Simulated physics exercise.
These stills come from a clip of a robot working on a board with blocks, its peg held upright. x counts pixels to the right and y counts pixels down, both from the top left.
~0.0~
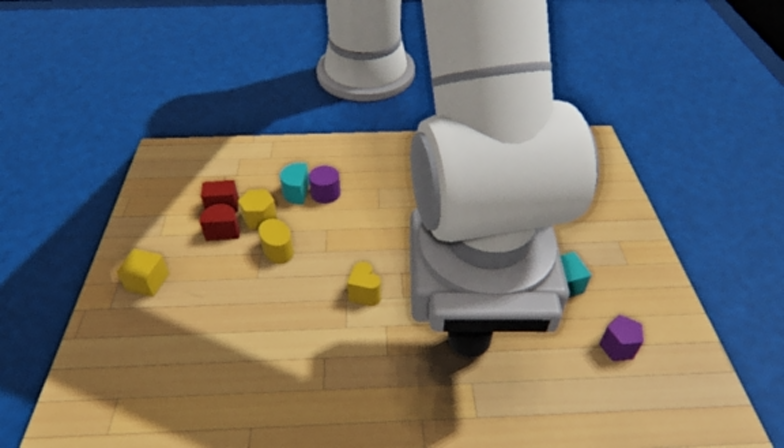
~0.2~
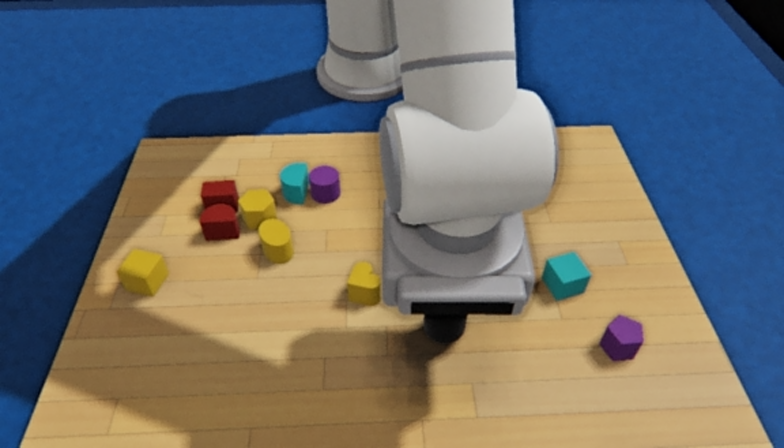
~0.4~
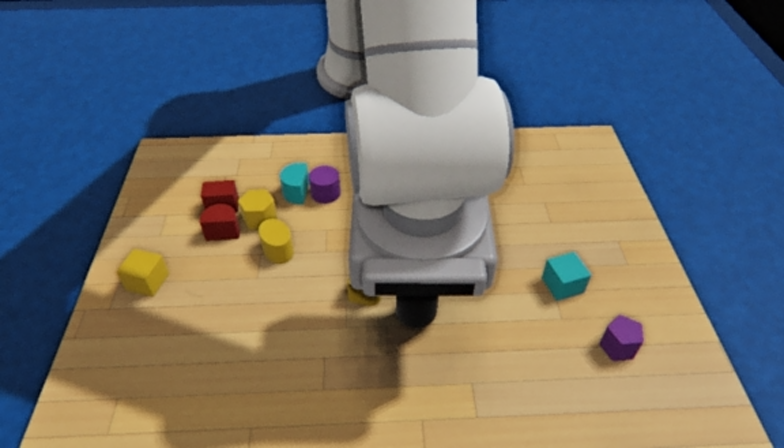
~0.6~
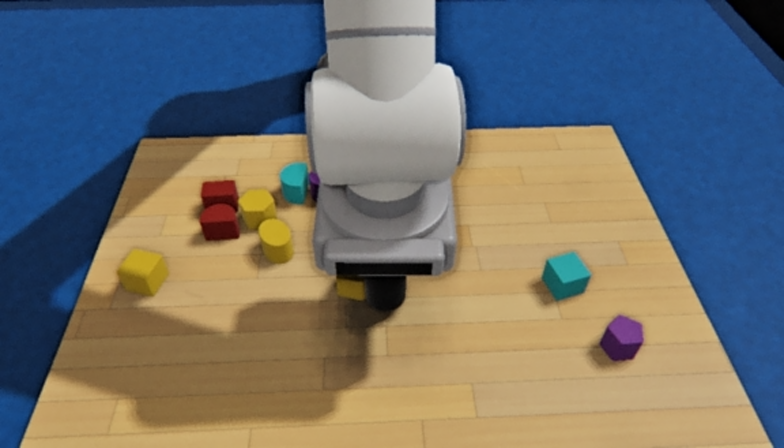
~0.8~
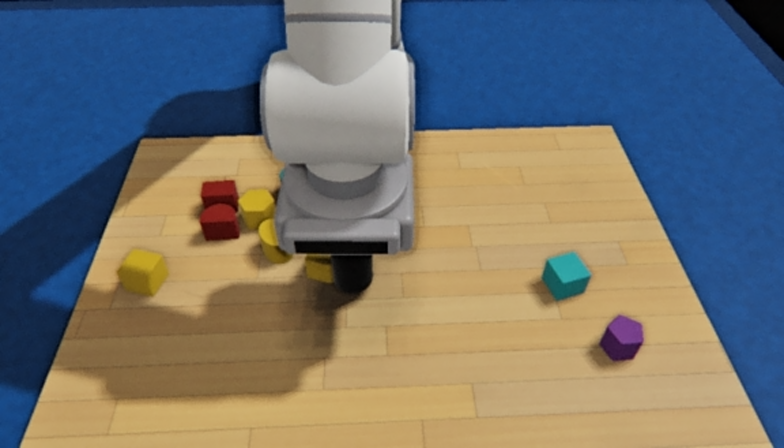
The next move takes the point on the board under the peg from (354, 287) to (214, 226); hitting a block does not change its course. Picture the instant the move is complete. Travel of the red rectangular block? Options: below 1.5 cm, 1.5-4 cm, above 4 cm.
Below 1.5 cm.
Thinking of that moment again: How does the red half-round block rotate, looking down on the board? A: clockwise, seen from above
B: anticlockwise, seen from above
(A)
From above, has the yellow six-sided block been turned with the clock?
Short answer: Yes.
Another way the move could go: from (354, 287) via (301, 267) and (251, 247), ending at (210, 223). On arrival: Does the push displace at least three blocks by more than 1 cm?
Answer: Yes.
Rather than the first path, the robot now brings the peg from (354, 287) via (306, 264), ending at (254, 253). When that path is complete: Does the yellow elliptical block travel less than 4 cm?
It seems not.
What follows on the original path. One third of the way, peg (303, 257); yellow elliptical block (247, 224), turned 35° clockwise; yellow heart block (271, 233).
Two thirds of the way, peg (256, 237); red half-round block (174, 200), turned 50° clockwise; yellow elliptical block (195, 215), turned 15° clockwise; yellow heart block (222, 216), turned 20° anticlockwise.
At the end, peg (211, 219); red rectangular block in place; red half-round block (152, 194), turned 110° clockwise; yellow six-sided block (253, 196), turned 25° clockwise; yellow elliptical block (150, 221), turned 20° anticlockwise; yellow heart block (173, 207), turned 65° anticlockwise.
